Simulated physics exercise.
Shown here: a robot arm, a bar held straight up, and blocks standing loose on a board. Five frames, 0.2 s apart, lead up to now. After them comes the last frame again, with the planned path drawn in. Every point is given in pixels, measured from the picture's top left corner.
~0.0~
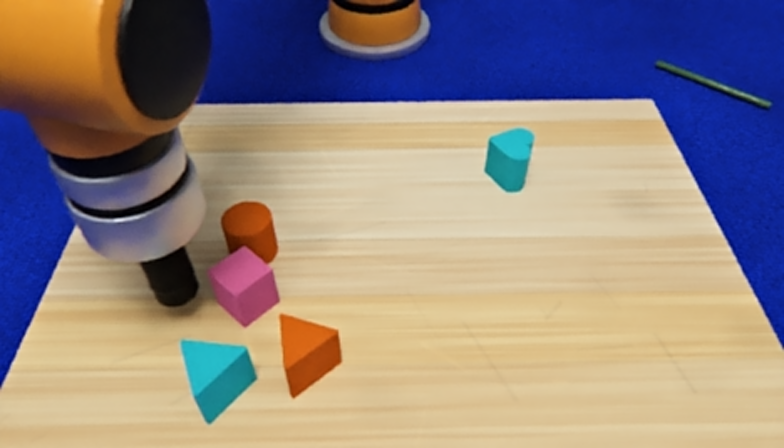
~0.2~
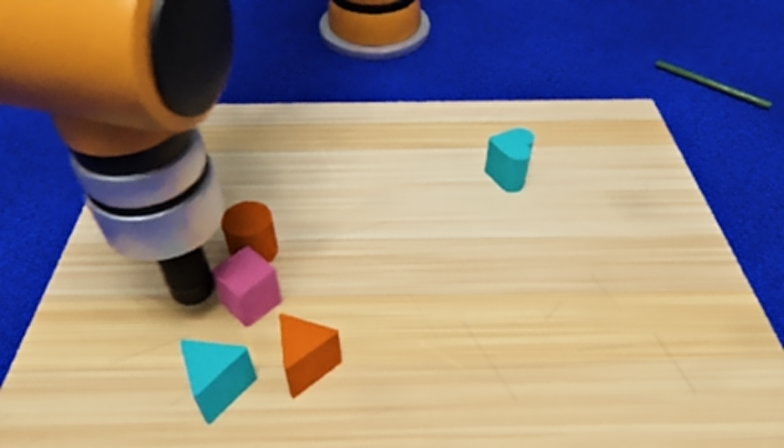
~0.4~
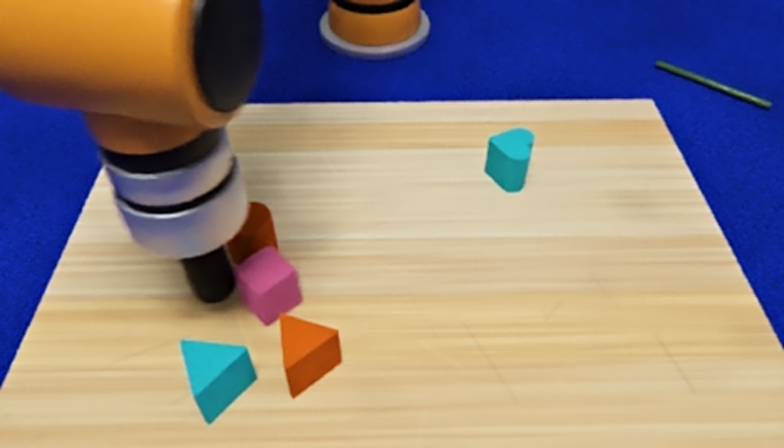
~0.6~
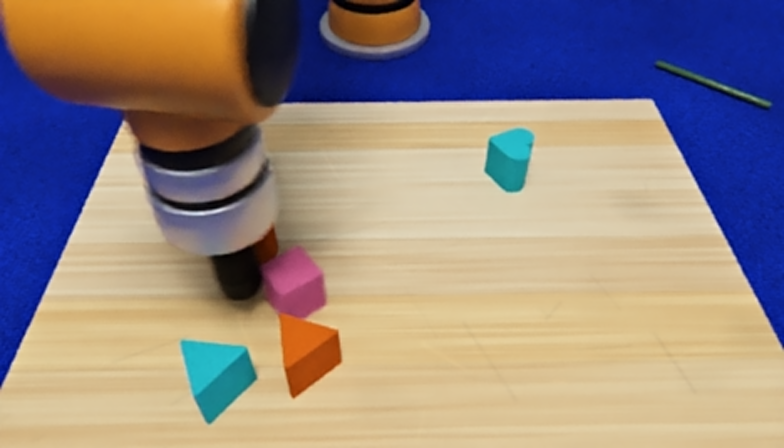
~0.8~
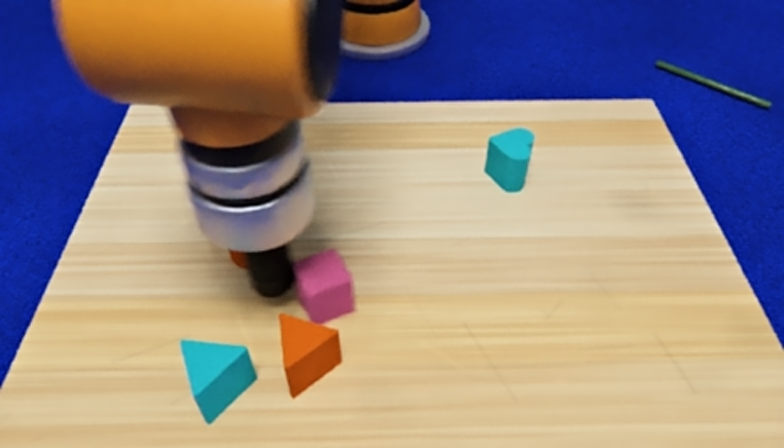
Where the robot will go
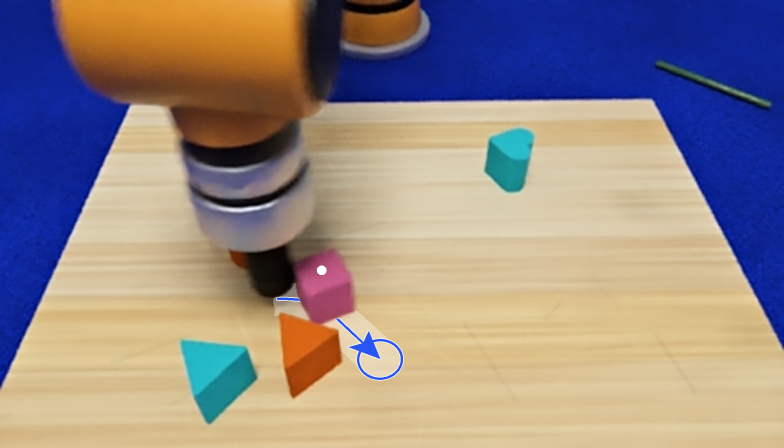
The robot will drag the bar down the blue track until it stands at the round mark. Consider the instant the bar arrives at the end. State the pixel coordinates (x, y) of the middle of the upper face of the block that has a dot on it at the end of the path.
Top centre: (398, 286).
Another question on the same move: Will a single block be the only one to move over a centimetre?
Yes, it checks out.
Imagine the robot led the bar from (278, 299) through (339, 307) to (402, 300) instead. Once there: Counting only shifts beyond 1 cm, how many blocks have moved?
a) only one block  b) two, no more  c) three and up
Correct choice: A.
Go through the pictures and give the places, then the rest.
The first picture shows bar's lower end (178, 292); orange triangular block (301, 336); pink square (240, 269).
The second picture shows bar (194, 290); pink square (243, 269).
The third picture shows bar (215, 288); pink square (264, 268).
The fourth picture shows bar (242, 285); pink square (291, 269).
The fifth picture shows bar (274, 282); orange triangular block (301, 336); pink square (322, 270).
Drawn move, from (278, 299) through (319, 305) and (349, 330) to (380, 359); the dot is on the pink square.
What follows on the original path. One third of the way, bar (317, 290); pink square (361, 275), turned 20° clockwise.
Two thirds of the way, bar (349, 315); pink square (393, 285).
At the end, bar (380, 344); orange triangular block still; pink square (398, 286), turned 15° anticlockwise.
